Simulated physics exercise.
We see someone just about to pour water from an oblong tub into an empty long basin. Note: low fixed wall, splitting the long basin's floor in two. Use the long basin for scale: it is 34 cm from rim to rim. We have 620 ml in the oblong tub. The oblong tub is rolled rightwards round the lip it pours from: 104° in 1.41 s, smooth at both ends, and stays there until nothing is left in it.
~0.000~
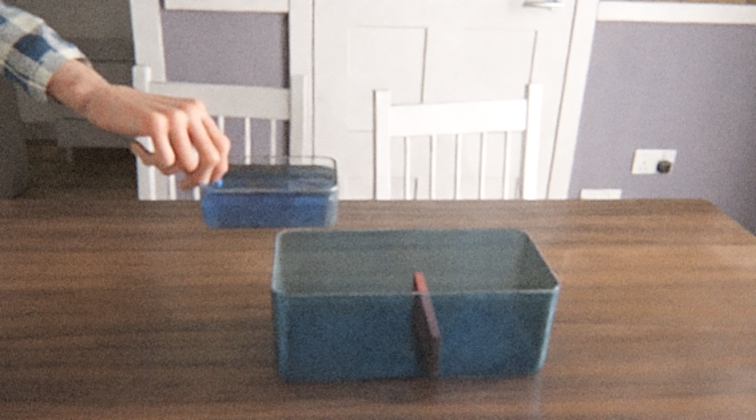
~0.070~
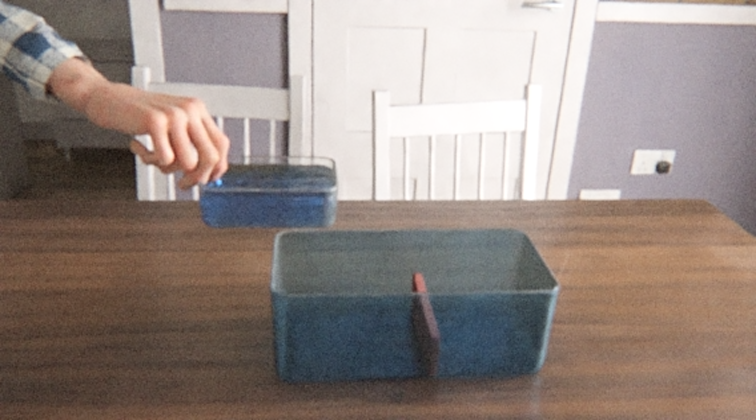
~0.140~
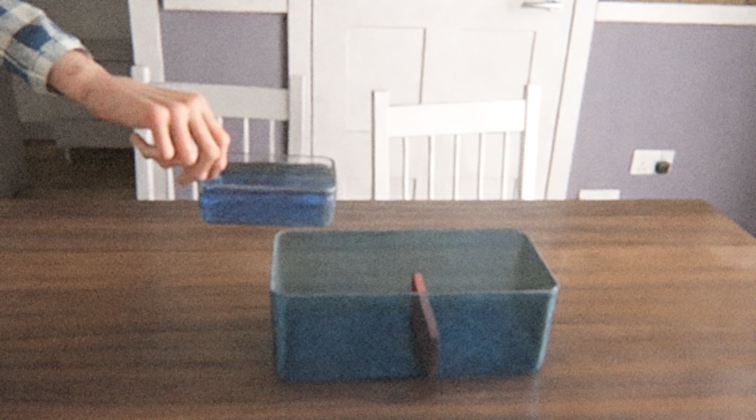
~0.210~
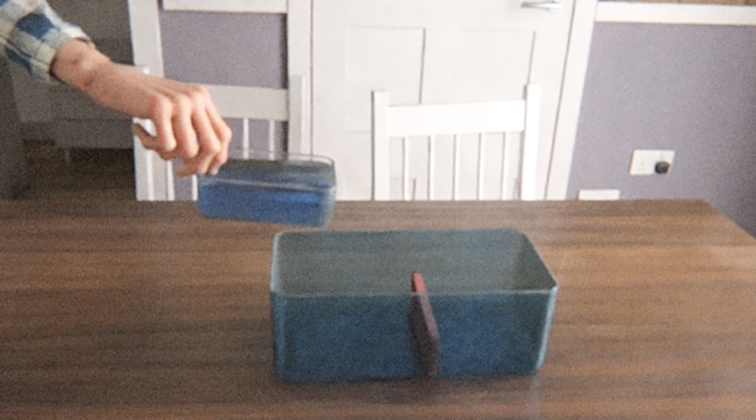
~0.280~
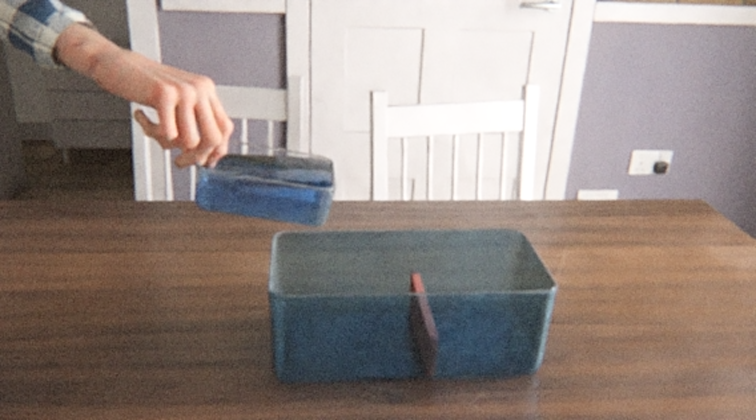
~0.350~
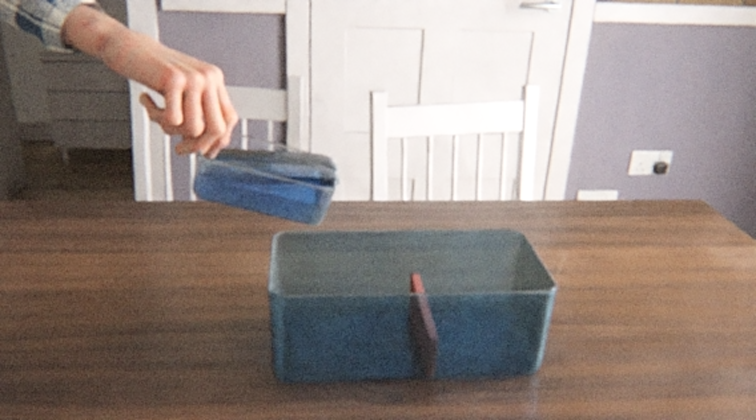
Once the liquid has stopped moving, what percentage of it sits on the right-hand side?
About 19 per cent.
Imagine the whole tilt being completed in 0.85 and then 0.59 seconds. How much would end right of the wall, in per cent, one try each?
About 55 %, then about 55 %.
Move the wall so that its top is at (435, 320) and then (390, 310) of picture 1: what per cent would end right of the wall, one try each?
Around 15 and 70 percent, in that order.
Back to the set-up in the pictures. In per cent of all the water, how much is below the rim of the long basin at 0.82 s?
About 40%.
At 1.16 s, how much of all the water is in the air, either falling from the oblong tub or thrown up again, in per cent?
About 6 percent.
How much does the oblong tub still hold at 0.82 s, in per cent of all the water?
Near 20 in a hundred.
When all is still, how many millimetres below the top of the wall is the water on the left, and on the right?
Near 40 mm for the left and near 52 mm for the right.
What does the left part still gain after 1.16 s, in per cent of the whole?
I'd put it at some 8 percent.
Then, 0.82 s in, the tilt is 65° and 20 per cent is still to pour, 39 is left of the wall and 1 right of it.
Then, 1.16 s in, the tilt is 96° and 4 per cent is still to pour, 72 is left of the wall and 19 right of it.
Then, 1.52 s in, the tilt is 104° and 0 per cent is still to pour, 80 is left of the wall and 19 right of it.
Then, 1.91 s in, the tilt is 104° and 0 per cent is still to pour, 80 is left of the wall and 19 right of it.
Finally, 80 per cent lies left of the wall, 19 right of it and 1 outside.
